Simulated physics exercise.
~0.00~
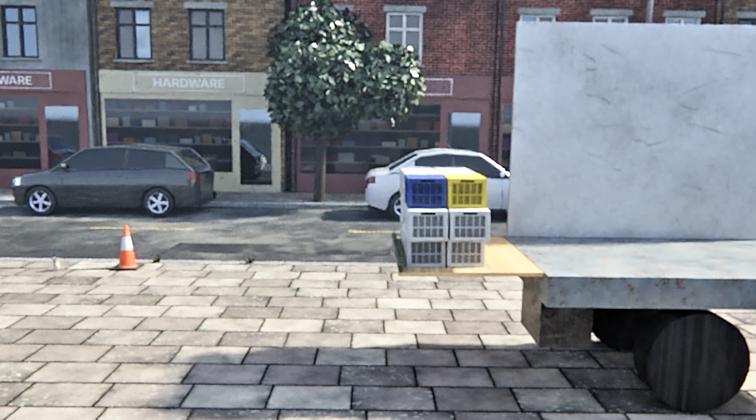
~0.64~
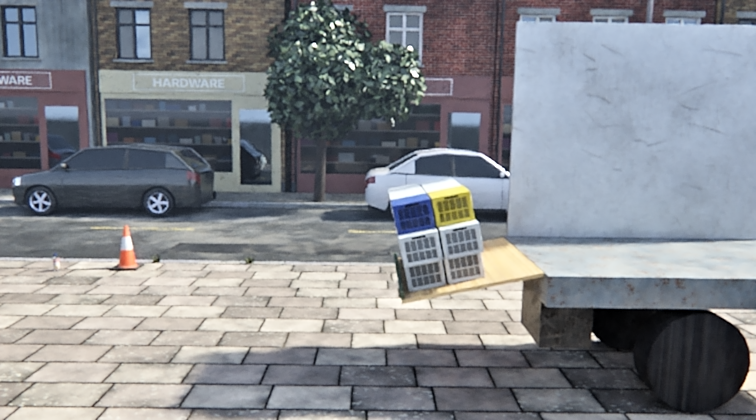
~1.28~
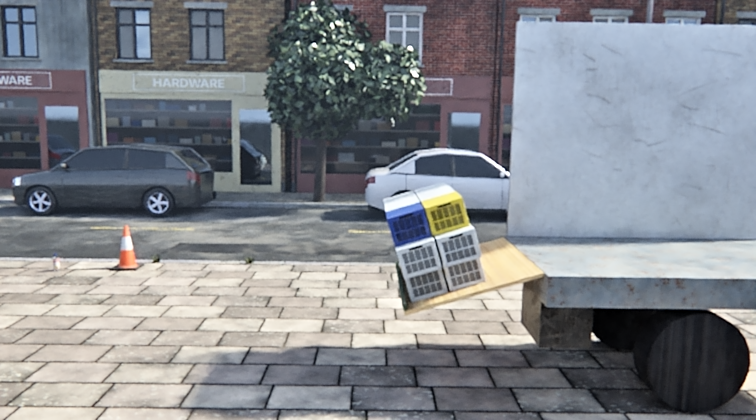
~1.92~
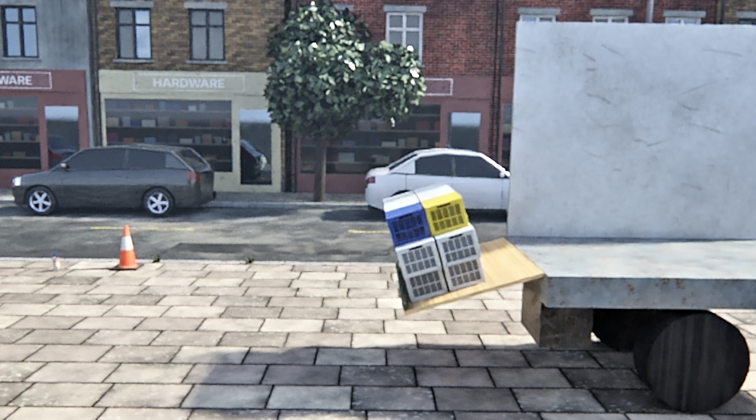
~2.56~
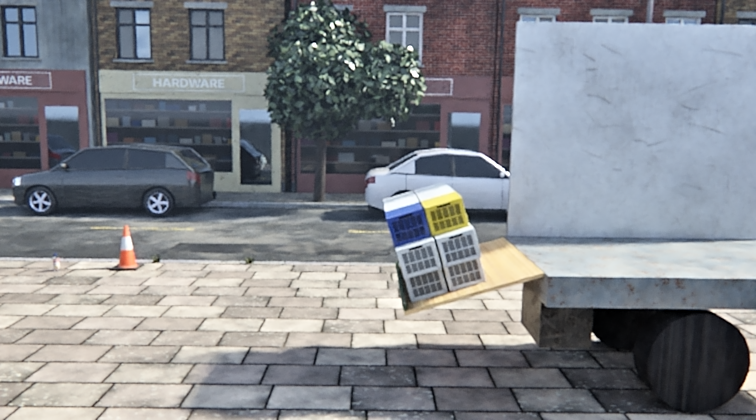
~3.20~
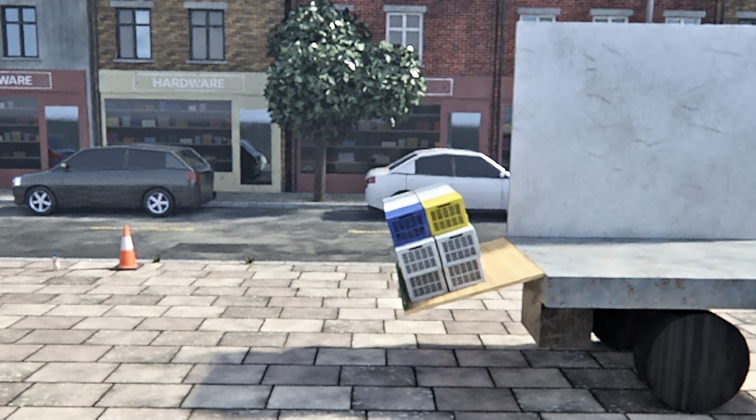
Stacked blue, yellow and pale crates tilting leftward together as a lorry's tail platform slopes down, then resting still, none falling off.
